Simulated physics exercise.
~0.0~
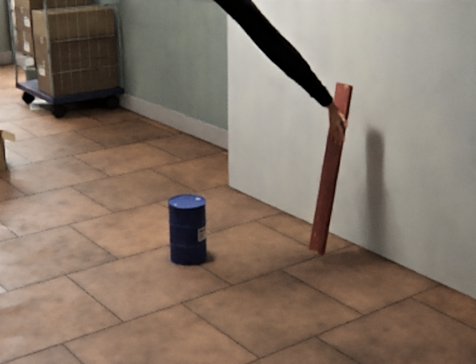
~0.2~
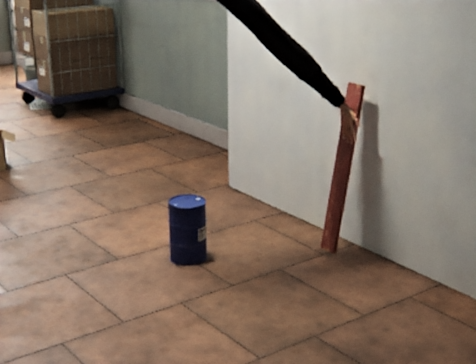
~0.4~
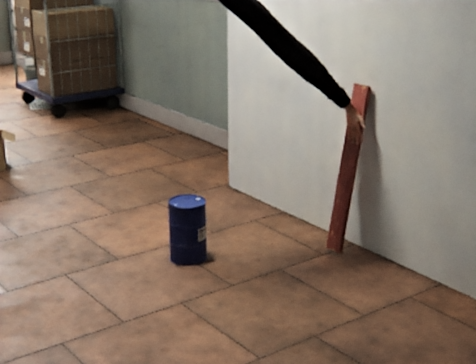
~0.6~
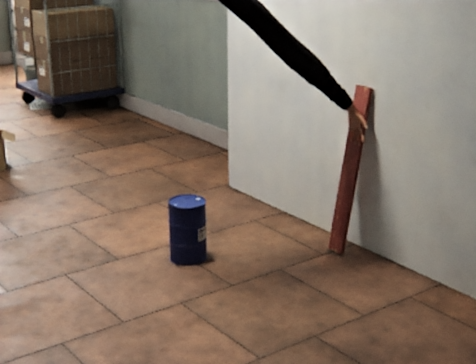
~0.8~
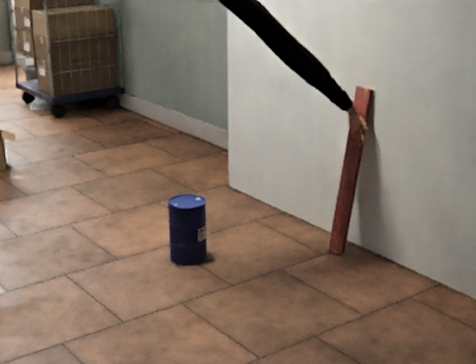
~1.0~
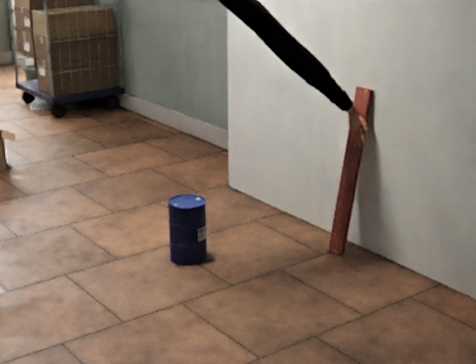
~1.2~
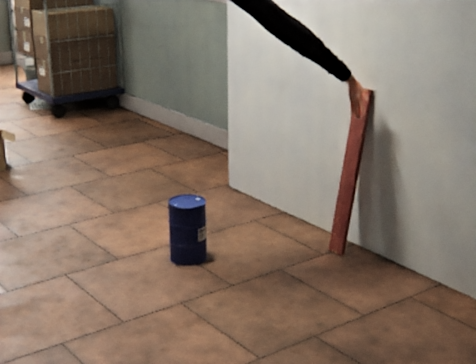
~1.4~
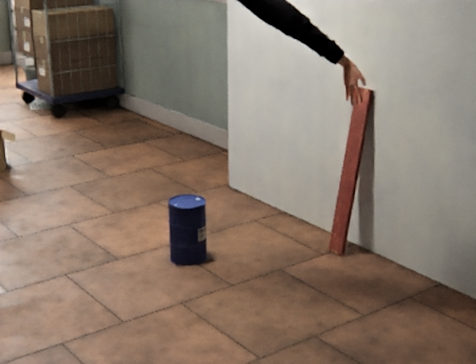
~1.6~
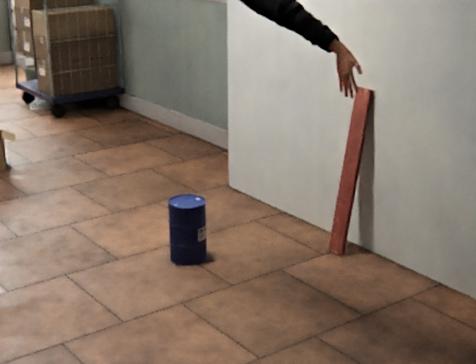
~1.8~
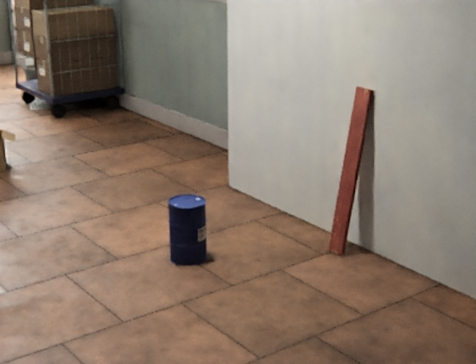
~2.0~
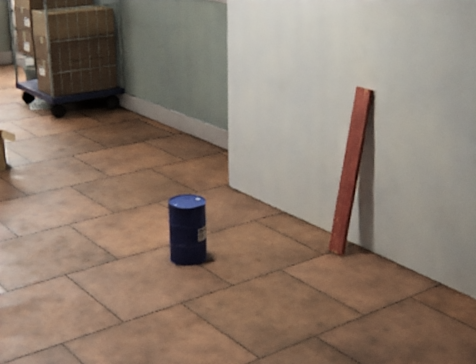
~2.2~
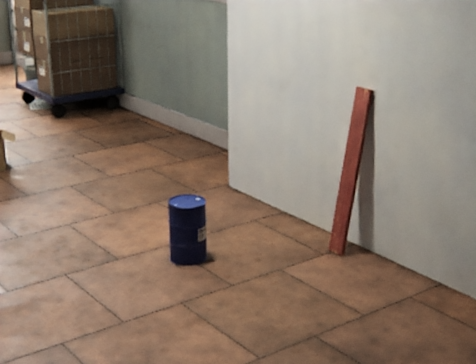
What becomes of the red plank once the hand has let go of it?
It stays leaning against the wall, standing still on its own after the hand has gone.
